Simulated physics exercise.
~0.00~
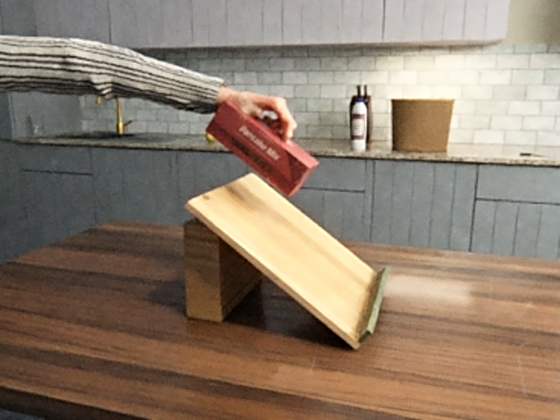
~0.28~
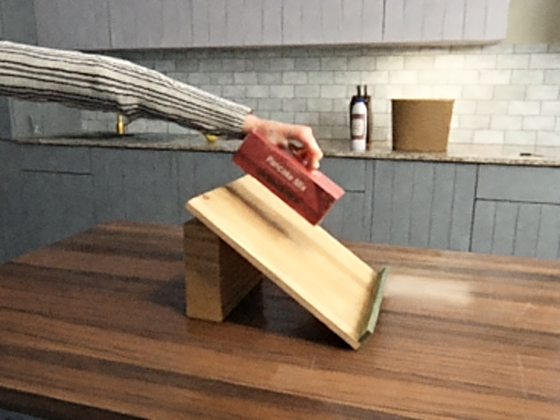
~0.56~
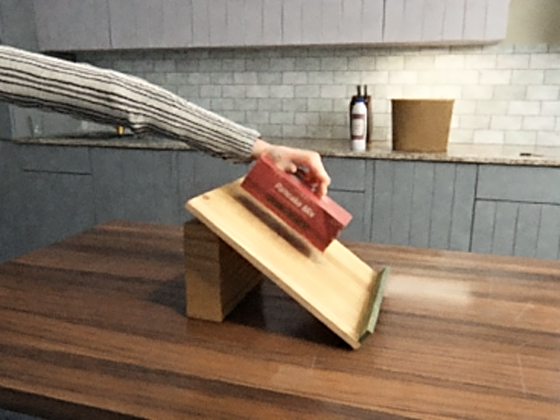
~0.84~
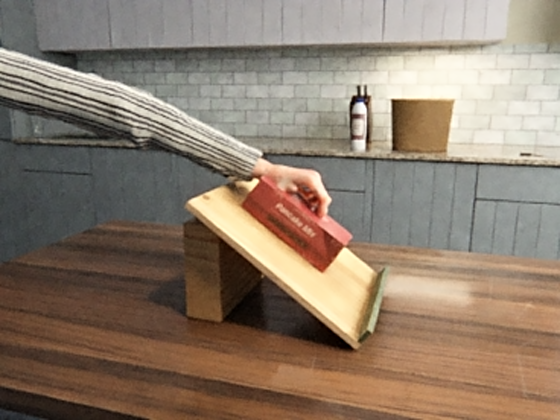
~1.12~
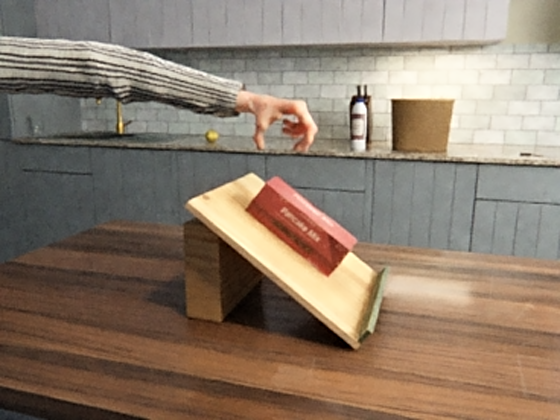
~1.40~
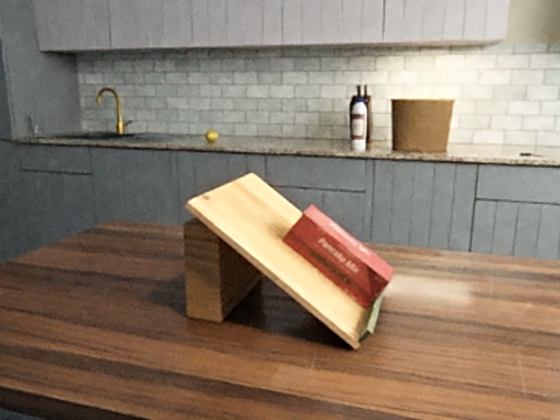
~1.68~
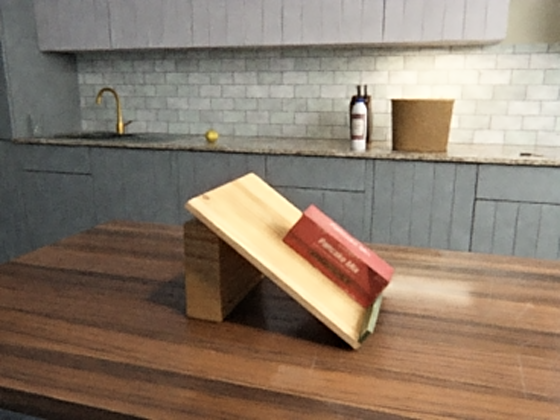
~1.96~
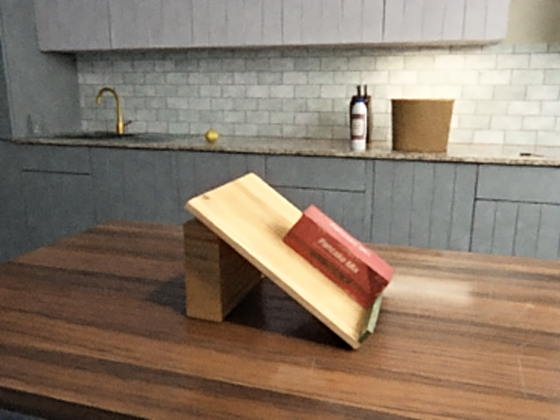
In a kitchen, a hand in a striped sleeve lowers a red carton onto a sloping wooden board on a table, then lets go and withdraws; the carton slides down to the board's lower end and stays there.
